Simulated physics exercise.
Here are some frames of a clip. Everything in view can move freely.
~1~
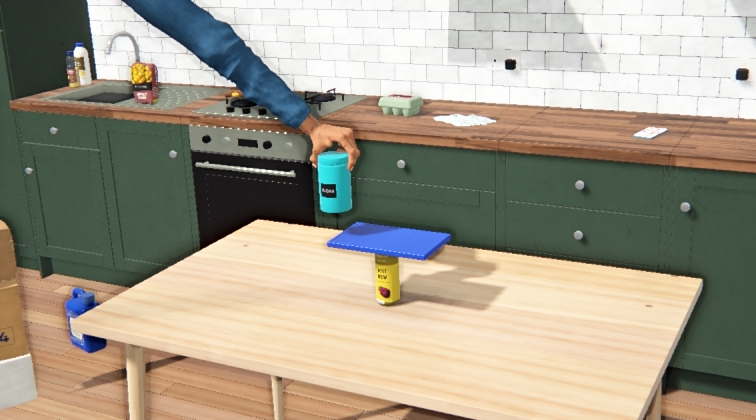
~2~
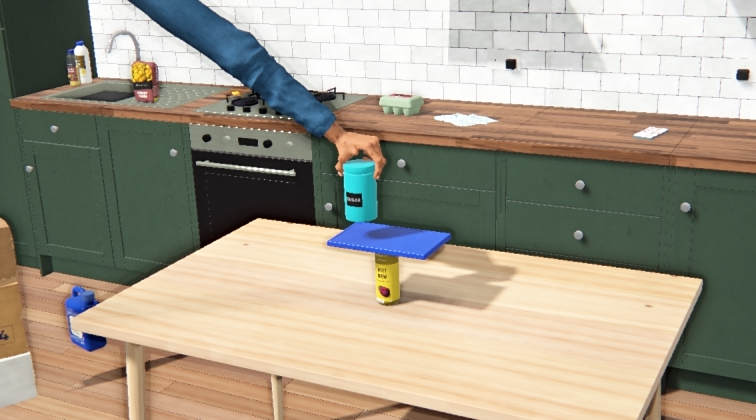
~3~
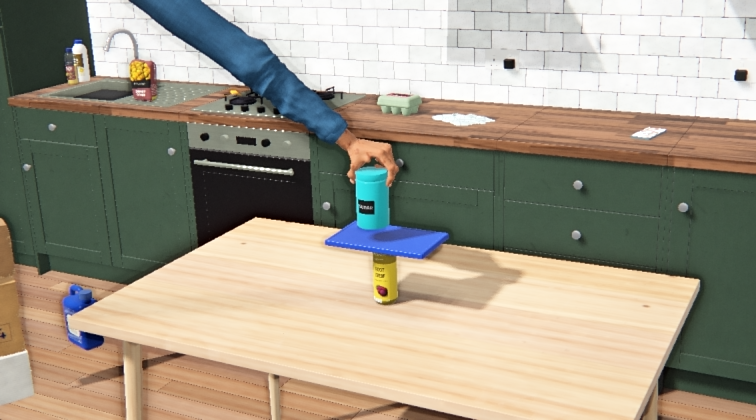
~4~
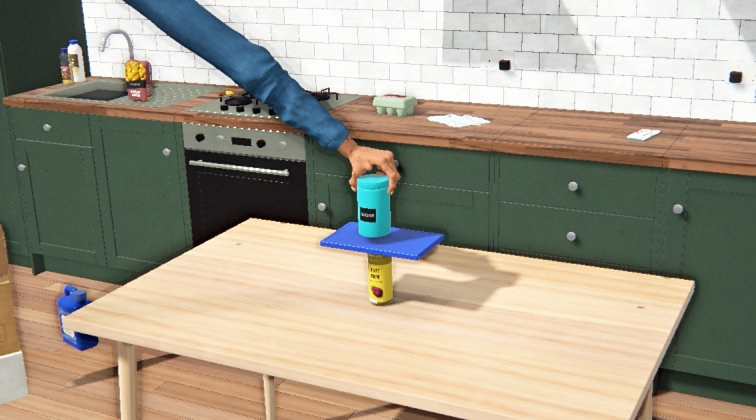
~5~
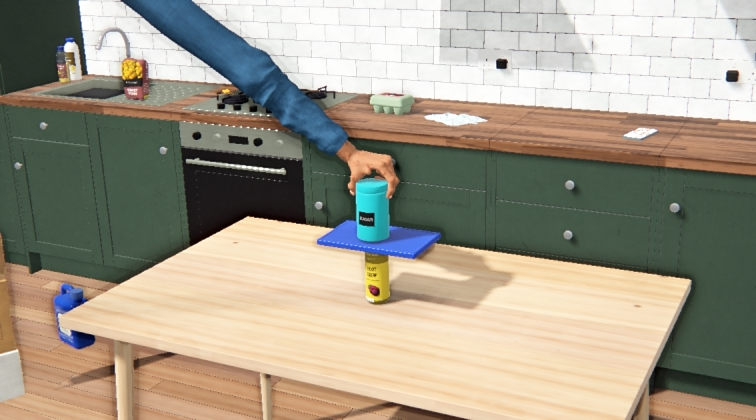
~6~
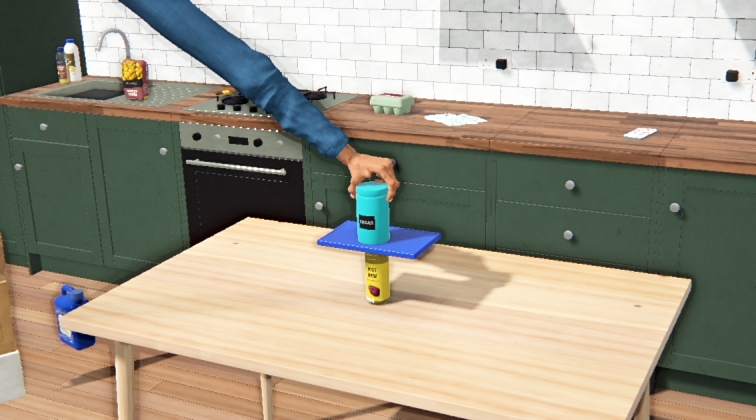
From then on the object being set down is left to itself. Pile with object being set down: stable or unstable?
It is going to remain upright.
Then, 0.20 s after the last picture, nothing has stirred.
Then, 0.50 s after the last picture, turquoise jar resting near (373, 213).
At rest, all 3 in place. Seen from the same camera at the end, turquoise jar near (373, 213). The stack holds.
